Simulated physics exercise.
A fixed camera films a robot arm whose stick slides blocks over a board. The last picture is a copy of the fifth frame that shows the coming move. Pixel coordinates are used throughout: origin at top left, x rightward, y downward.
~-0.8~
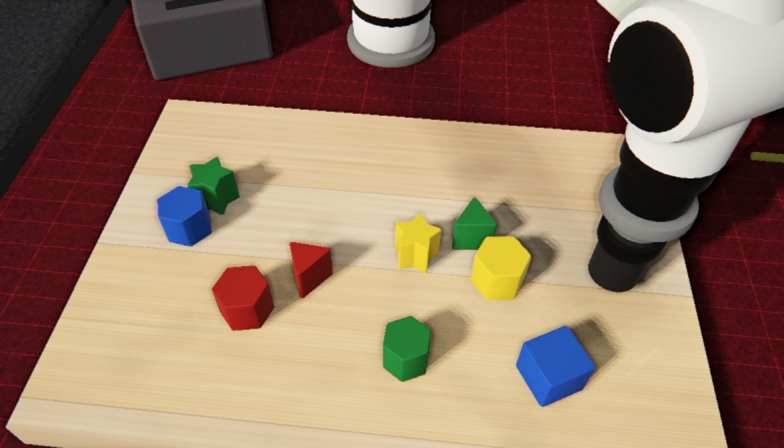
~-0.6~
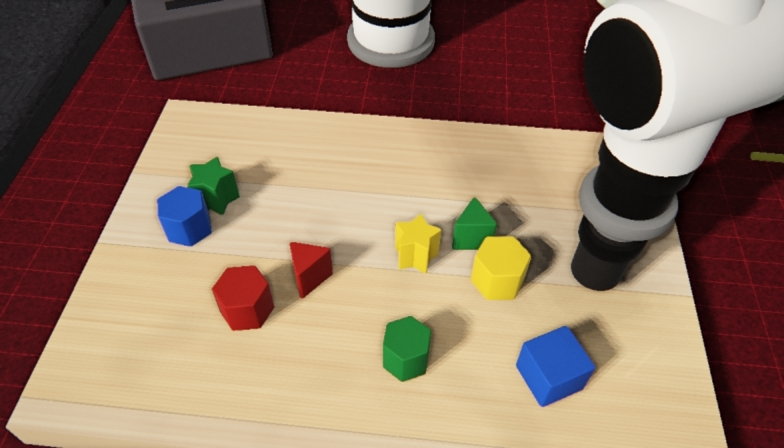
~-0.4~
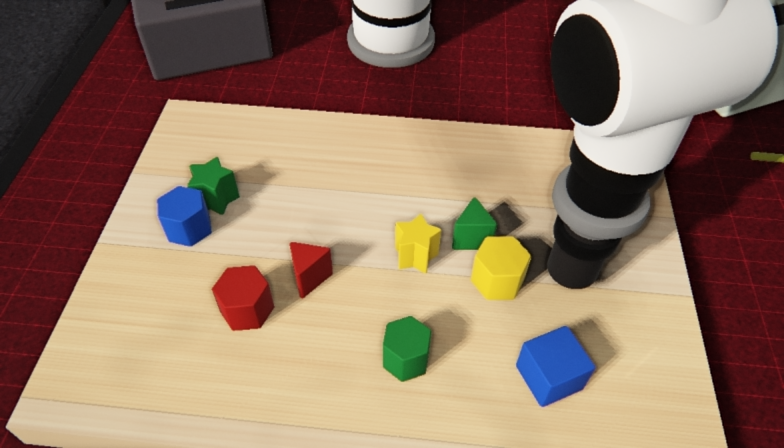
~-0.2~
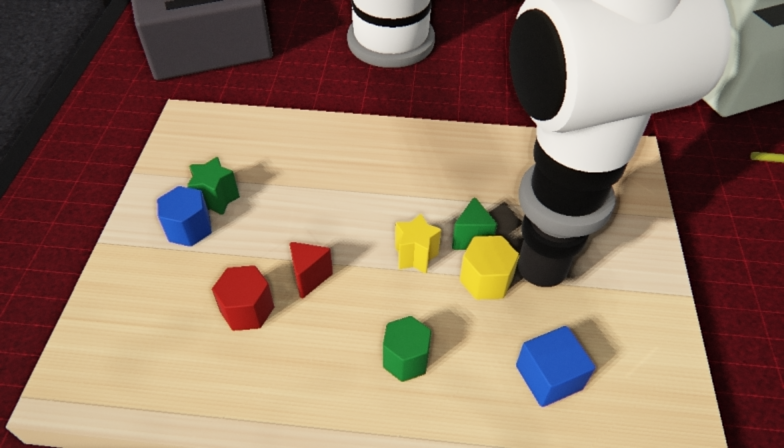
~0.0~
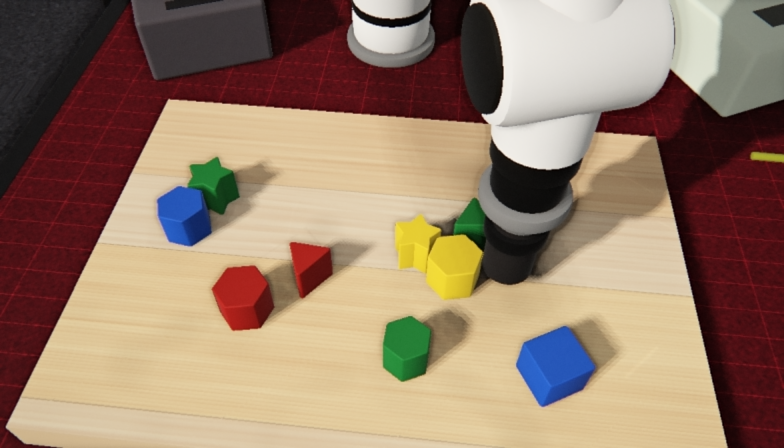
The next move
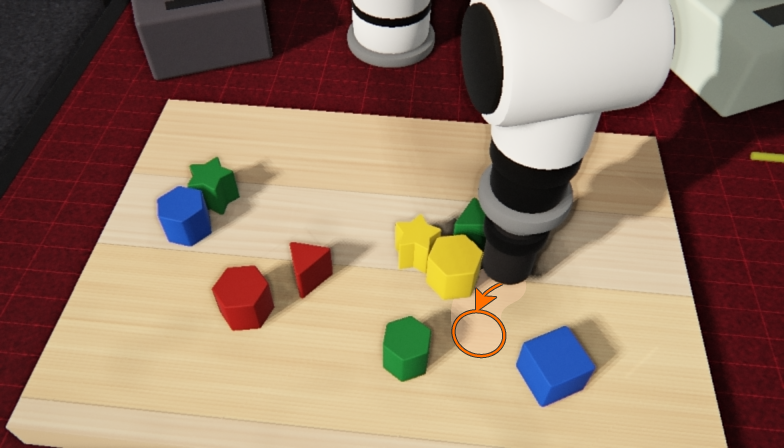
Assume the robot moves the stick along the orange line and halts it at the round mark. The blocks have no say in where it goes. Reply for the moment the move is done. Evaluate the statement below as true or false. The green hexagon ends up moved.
The statement is false.
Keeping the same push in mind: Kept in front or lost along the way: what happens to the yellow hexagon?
I'm fairly sure the yellow hexagon slides away from the front of the stick at some point.
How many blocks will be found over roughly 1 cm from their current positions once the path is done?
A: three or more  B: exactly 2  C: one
(C)
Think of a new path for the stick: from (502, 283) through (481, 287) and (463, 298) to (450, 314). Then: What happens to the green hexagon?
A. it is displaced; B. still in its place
(B)
Path on the board, from (502, 283) over (485, 294) and (476, 312) to (479, 333).
What follows on the original path. Halfway along, stick (482, 285); yellow star-shaped block (411, 231), turned 25° clockwise; yellow hexagon (435, 261), turned 15° clockwise.
At the end, stick (483, 316); green hexagon in place; yellow star-shaped block (411, 231), turned 25° clockwise; yellow hexagon (435, 261), turned 15° clockwise.
